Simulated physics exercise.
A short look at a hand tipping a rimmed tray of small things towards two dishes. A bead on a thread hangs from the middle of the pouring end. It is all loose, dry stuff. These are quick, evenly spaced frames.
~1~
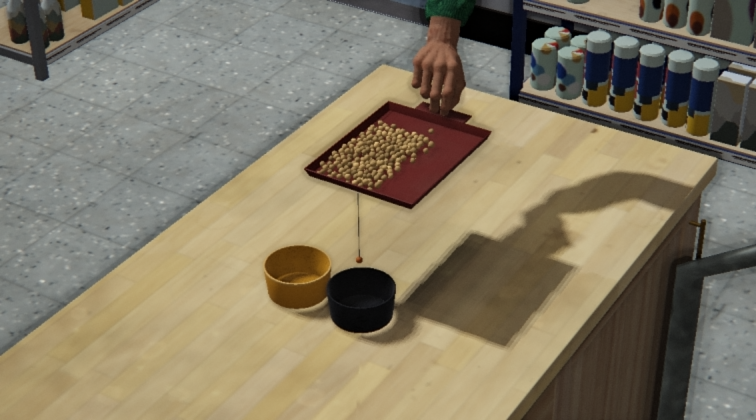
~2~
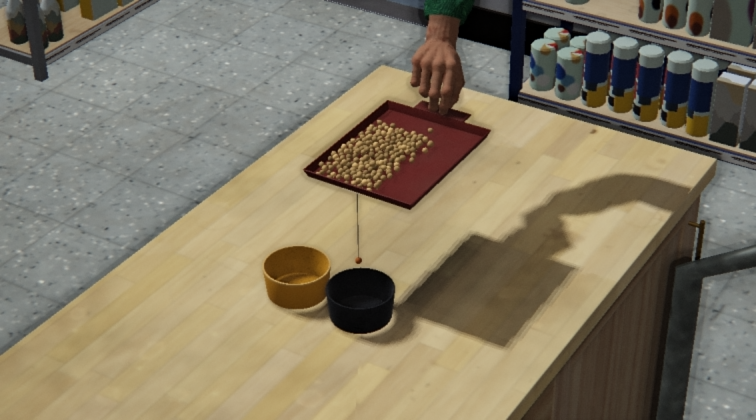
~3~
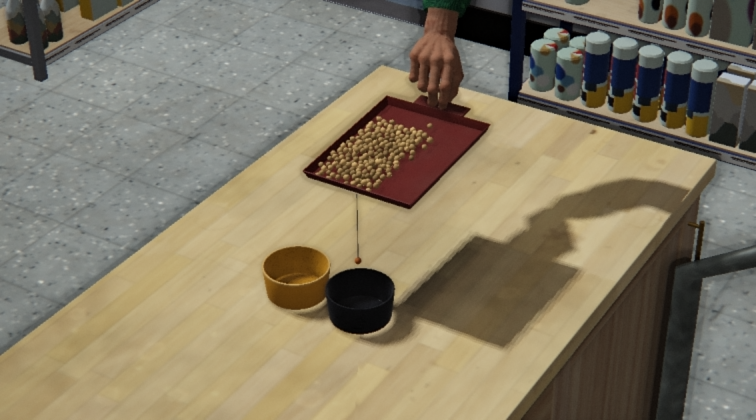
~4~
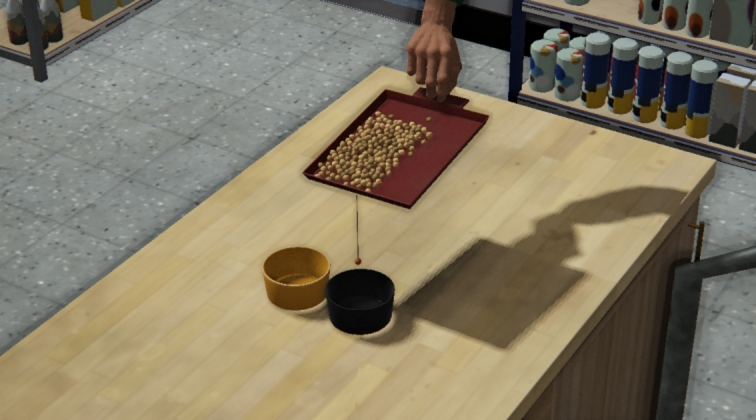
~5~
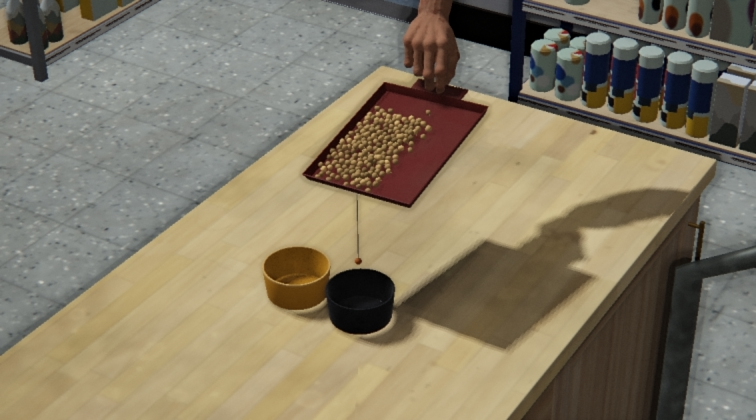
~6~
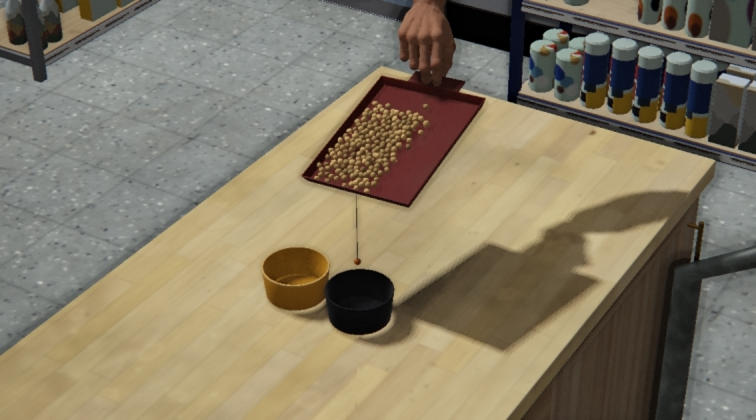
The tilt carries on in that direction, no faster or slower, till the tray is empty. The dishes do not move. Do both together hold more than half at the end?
Together they catch the larger part.
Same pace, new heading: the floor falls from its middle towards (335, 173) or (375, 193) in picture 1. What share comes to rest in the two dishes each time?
Roughly 80 per cent, and 60 per cent.
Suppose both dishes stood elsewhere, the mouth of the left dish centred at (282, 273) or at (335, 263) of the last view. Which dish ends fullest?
In turn: Left; left.
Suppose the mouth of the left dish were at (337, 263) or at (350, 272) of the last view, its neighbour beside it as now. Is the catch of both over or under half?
One: The smaller part. Two: Under half.
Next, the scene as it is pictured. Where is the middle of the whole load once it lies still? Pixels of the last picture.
Close to (299, 294).
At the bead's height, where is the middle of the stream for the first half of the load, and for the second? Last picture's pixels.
Around (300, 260) and then (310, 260).
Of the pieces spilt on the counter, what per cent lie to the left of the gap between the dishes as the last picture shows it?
Close to 90 per cent.
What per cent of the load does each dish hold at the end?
For the left dish some 70 %, for the right dish some 20 %.
Soon after the last picture, tray tipped steeply; nearly all on the tray; a stray few in the left dish; a stray few in the air.
A little later, tray tipped right over; a small part on the tray; a small part in the right dish; about half in the left dish; a small part outside both; about a quarter in the air.
Later still, tray tipped past a quarter turn; about a quarter in the right dish; about two thirds in the left dish; a small part outside both.
At rest, tray tipped past a quarter turn; about a quarter in the right dish; about two thirds in the left dish; a small part outside both.
